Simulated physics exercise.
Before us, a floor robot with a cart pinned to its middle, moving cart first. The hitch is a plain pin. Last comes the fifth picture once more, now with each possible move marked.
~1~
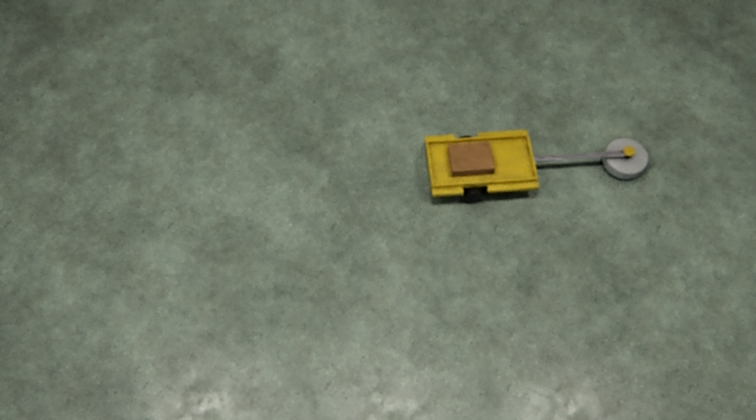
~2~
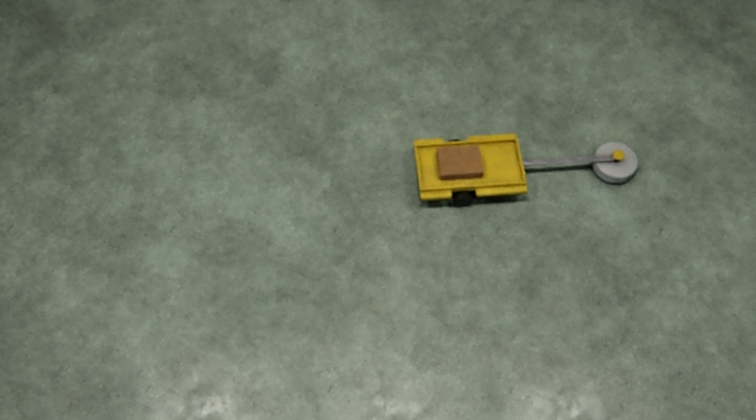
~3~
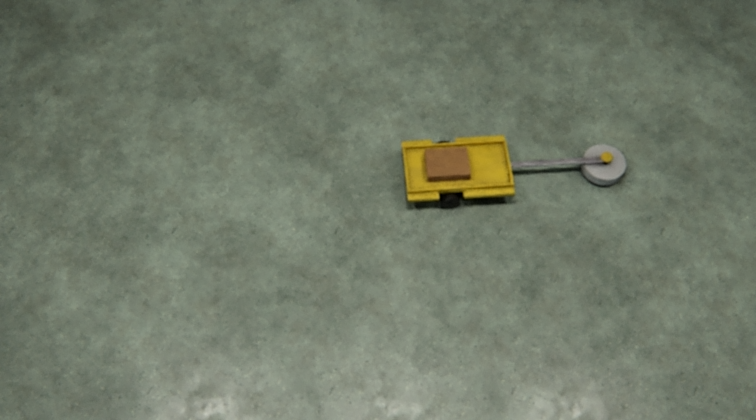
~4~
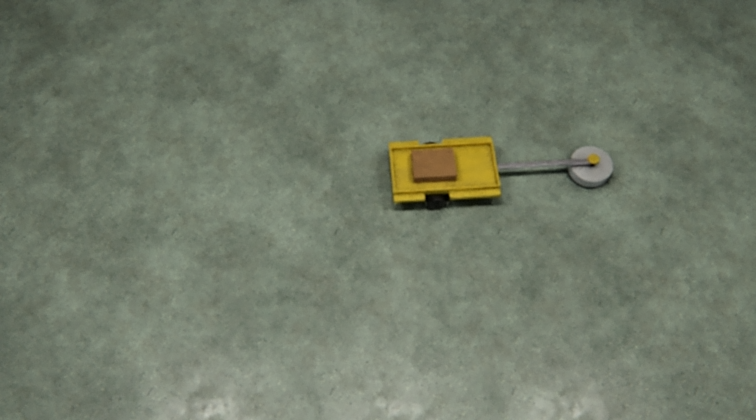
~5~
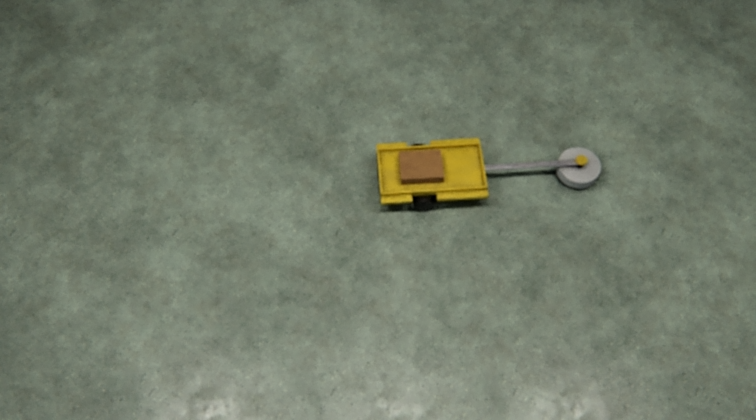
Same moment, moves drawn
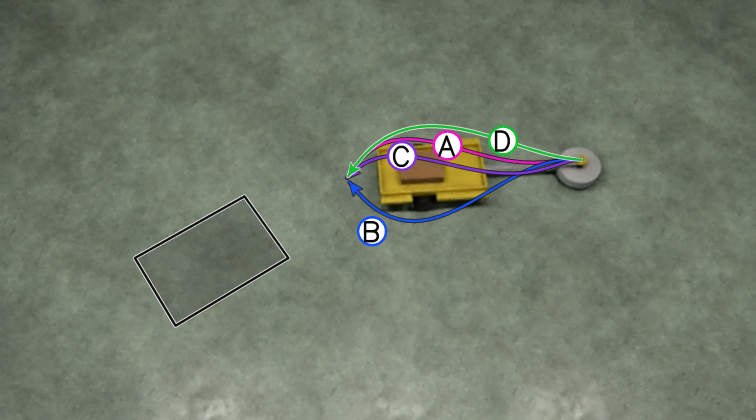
In this clip, a yellow cart carrying a brown block moves slowly left across a mottled gray-green floor, cart first, with a round gray floor robot following at the right, joined to it by a thin gray bar.
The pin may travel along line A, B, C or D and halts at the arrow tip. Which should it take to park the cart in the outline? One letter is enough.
Choose route D.
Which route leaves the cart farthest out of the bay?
The widest miss is B.
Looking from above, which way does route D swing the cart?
On that route, anticlockwise.
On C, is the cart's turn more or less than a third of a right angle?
It turns less than that.
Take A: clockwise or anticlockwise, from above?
On that route, anticlockwise.
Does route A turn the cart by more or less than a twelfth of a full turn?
Less than that.
On the copy, A from (582, 160) via (455, 148) to (348, 176); B from (582, 160) via (469, 203) to (350, 182); C from (582, 160) via (457, 166) to (347, 178); D from (582, 160) via (457, 128) to (348, 176); the bay at (212, 258).
On D. First, robot (489, 143), cart (350, 179).
Then, robot (400, 138), cart (279, 211).
Finally, robot (347, 185), cart (211, 256); the cart stands in the bay.
By contrast, A leaves the cart at (195, 217), out of the bay; B leaves the cart at (216, 126), out of the bay; C leaves the cart at (194, 181), out of the bay.
